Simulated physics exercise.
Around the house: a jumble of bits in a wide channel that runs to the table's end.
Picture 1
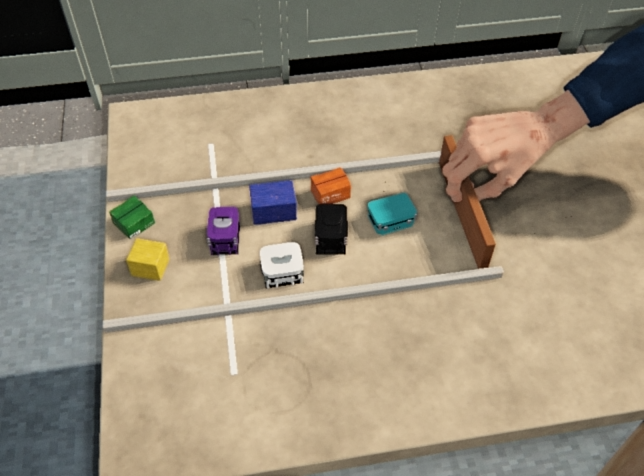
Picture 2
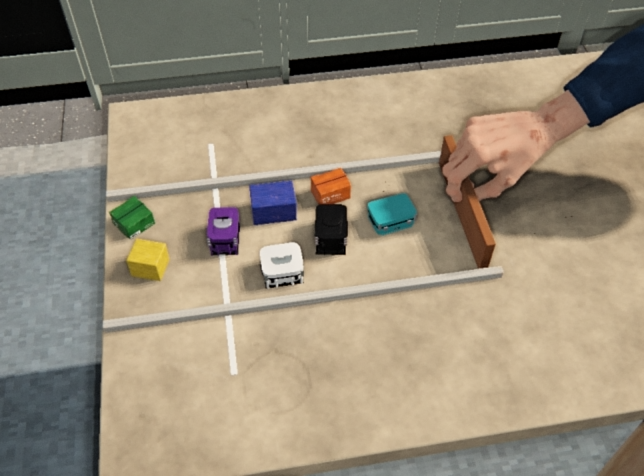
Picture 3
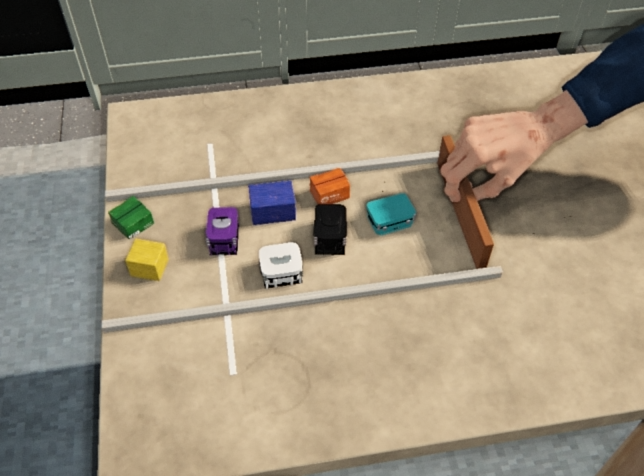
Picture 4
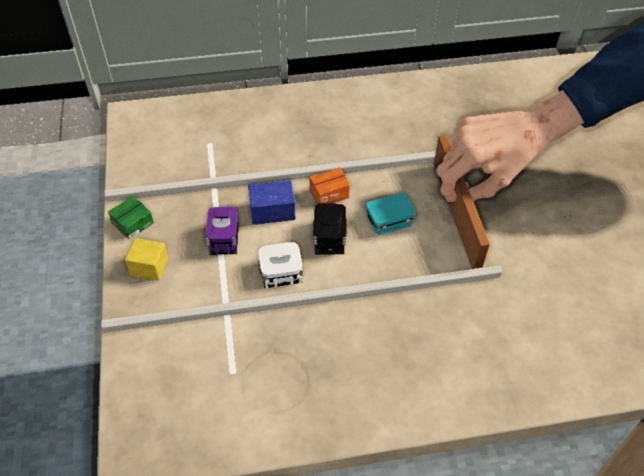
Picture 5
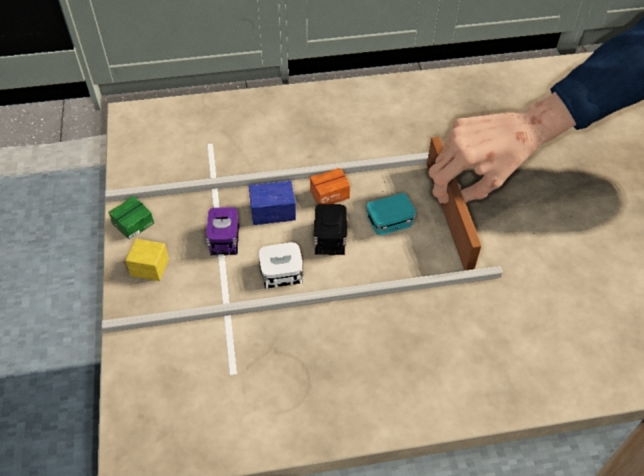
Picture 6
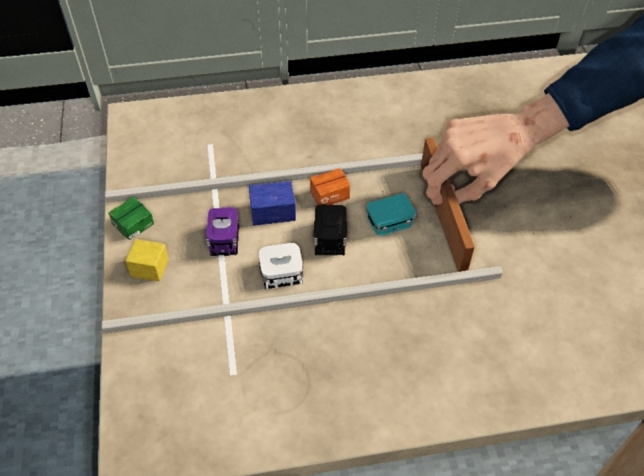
In the video, a hand holds a brown board upright across a channel on a table and slides it slightly to the left, while the small colored boxes, blocks and cases in front of it stay essentially still.
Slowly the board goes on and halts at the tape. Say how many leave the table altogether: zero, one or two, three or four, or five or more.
The number that fall off is zero.
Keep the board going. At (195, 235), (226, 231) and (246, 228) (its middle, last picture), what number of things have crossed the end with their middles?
The counts: 1, 0 and 0.
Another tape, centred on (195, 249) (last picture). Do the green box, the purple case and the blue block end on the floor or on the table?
The green box drops off; the purple case stays on; the blue block is kept.
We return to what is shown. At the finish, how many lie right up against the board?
It touches 4.
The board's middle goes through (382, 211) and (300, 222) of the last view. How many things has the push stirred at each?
2 and 6.
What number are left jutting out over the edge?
That would be 1.
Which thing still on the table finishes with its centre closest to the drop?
The green box.
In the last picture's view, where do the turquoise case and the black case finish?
Near (197, 230) and (199, 255).
Early on, none off yet; green box at rest near (131, 218); yellow block at rest near (148, 260); purple case at rest near (223, 232).
A while later, none off yet; green box at rest near (131, 218); yellow block at rest near (148, 260); purple case travelled a little near (211, 233).
Finally, the number that fall off is zero.
